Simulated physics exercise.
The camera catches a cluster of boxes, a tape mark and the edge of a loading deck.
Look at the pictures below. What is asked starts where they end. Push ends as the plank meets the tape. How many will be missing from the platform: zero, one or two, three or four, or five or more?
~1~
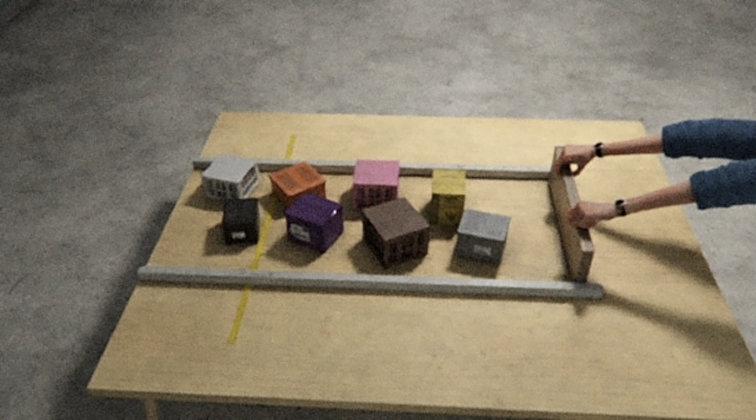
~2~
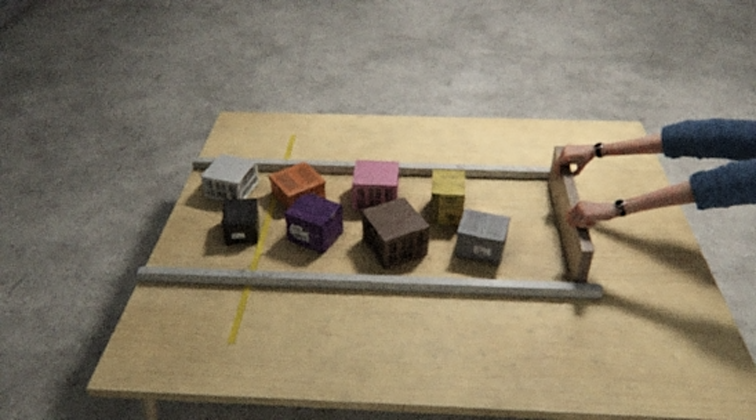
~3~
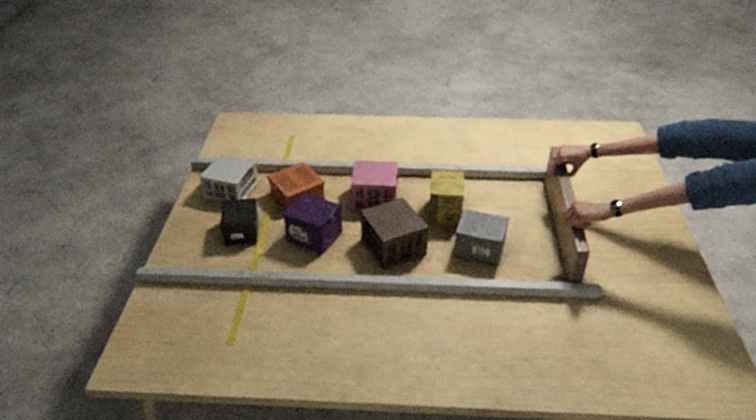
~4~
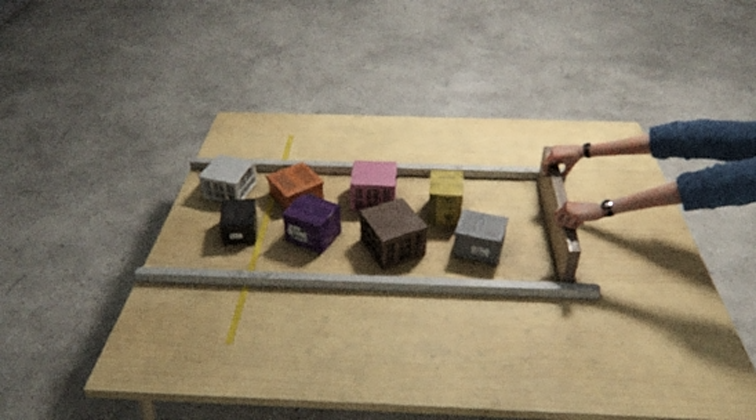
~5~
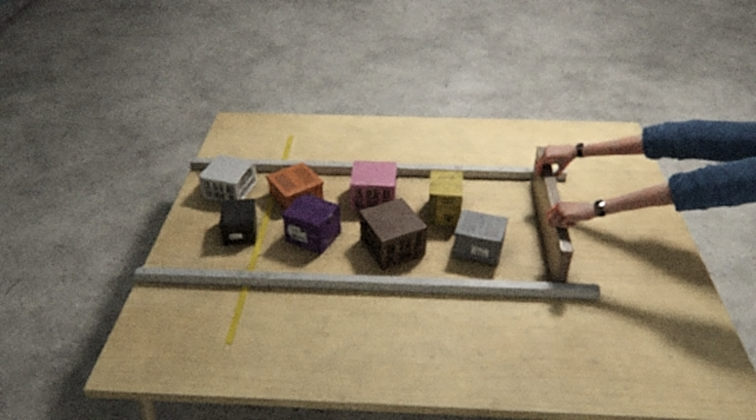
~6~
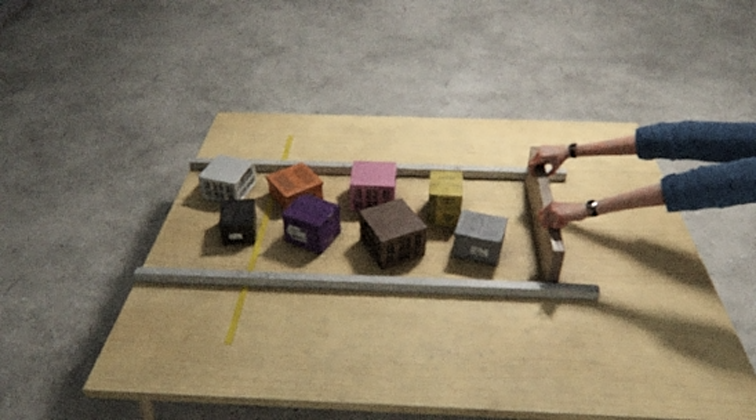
Honestly, the ones lost over the side add up to three, maybe four.
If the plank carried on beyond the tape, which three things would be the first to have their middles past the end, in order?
Listed earliest first: Black tote, white crate, purple parcel.
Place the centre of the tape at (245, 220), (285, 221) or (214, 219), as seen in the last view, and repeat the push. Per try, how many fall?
You'd get 4, then 2, then 6.
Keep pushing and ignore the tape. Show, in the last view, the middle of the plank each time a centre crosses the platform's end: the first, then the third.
(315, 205) and (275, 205).
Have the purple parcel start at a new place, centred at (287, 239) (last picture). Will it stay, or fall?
Started there, the object drops over the edge.
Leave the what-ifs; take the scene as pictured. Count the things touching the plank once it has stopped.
2 end up touching it.
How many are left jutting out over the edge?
Answer: 1.
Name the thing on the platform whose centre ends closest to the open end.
The orange tote winds up nearest.
Early on, none off yet; white crate at rest near (228, 179); black tote at rest near (239, 222); orange tote at rest near (295, 188).
A while later, none off yet; white crate travelled a little near (214, 177); black tote travelled about its own width near (204, 221); orange tote travelled about its own width near (259, 184).
Finally, the number that fall off is three or four; lost, purple parcel, black tote and white crate.
